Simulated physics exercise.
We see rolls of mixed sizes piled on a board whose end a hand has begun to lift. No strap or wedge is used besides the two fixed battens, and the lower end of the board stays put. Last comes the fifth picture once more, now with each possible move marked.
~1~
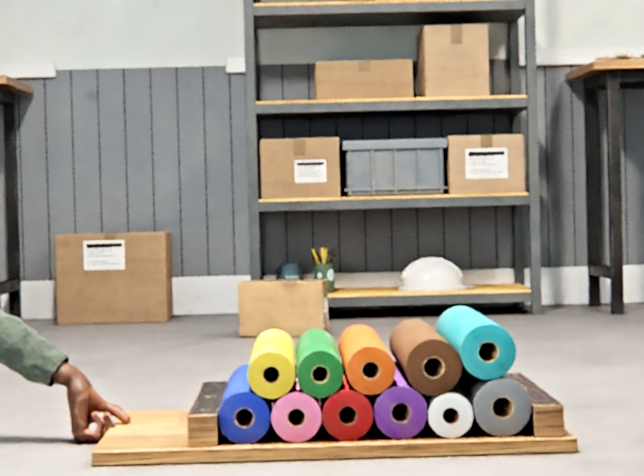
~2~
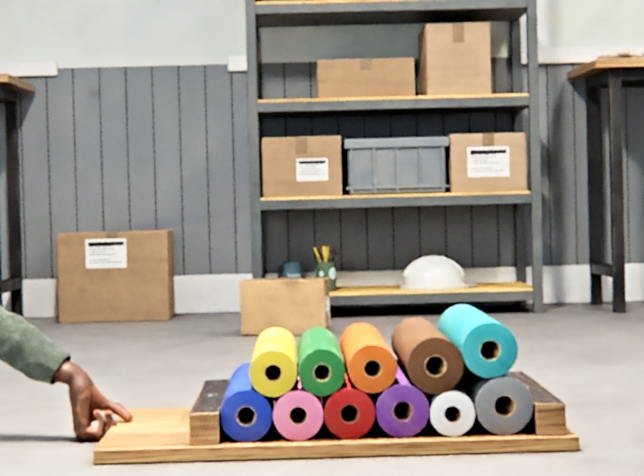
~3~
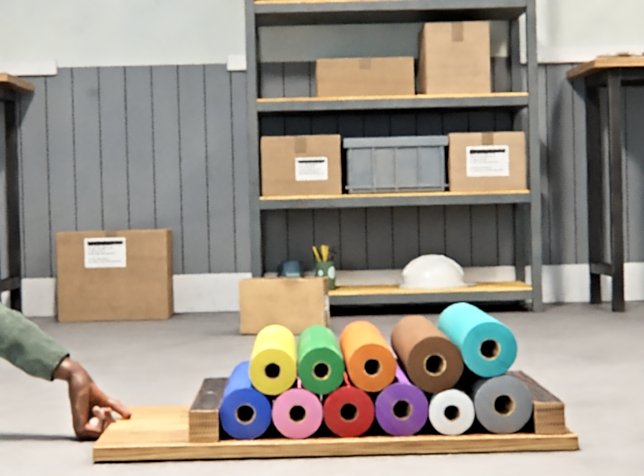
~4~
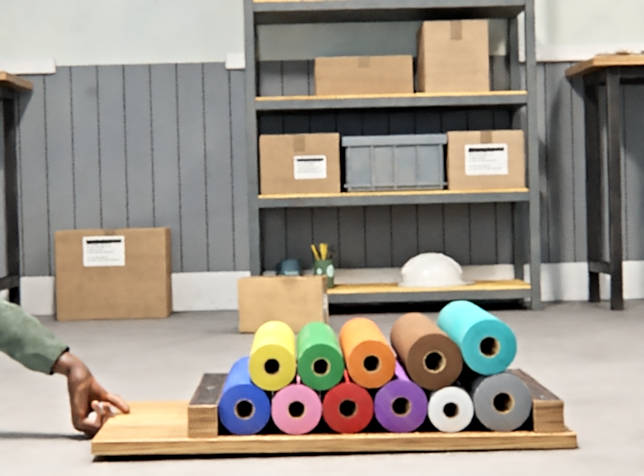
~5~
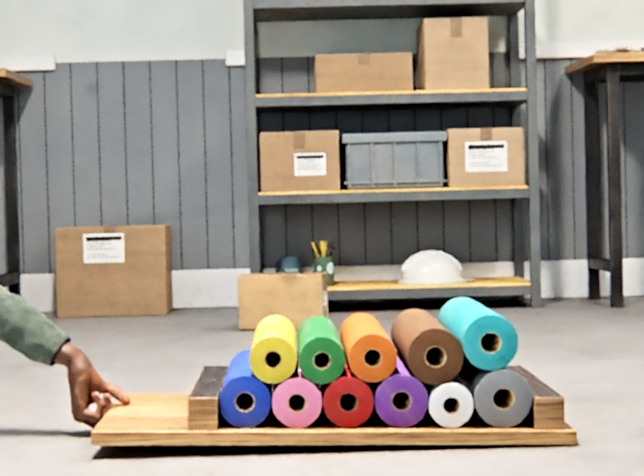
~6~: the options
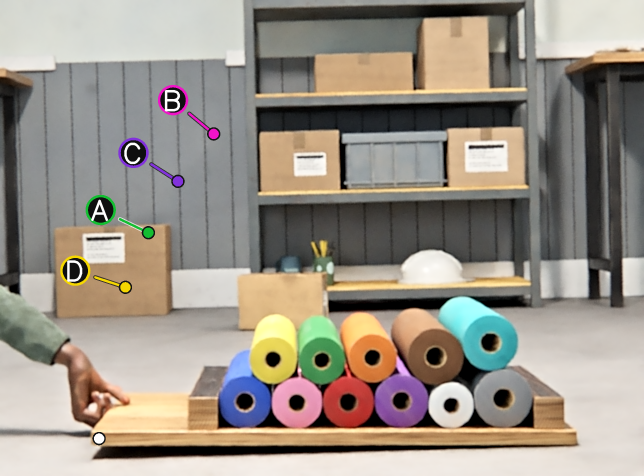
A hand slightly lifts the left end of a board piled with colourful rolls.
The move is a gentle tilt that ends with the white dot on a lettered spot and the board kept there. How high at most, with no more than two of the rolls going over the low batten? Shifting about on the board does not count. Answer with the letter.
Stop at A.
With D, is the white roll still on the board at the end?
The white roll: Yes.
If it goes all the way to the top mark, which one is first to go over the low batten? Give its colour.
The turquoise one.
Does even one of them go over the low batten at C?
Yes, at C.
On the marked copy, A at (148, 233); B at (213, 134); C at (178, 181); D at (126, 287); the white dot at (99, 438).
Following A. Soon after the start, board at 16°.
Later, board at 27°.
In the end, board at 27°, two over the low batten (brown, turquoise).
As for the rest, B five over the low batten; C five over the low batten; D one over the low batten (turquoise).
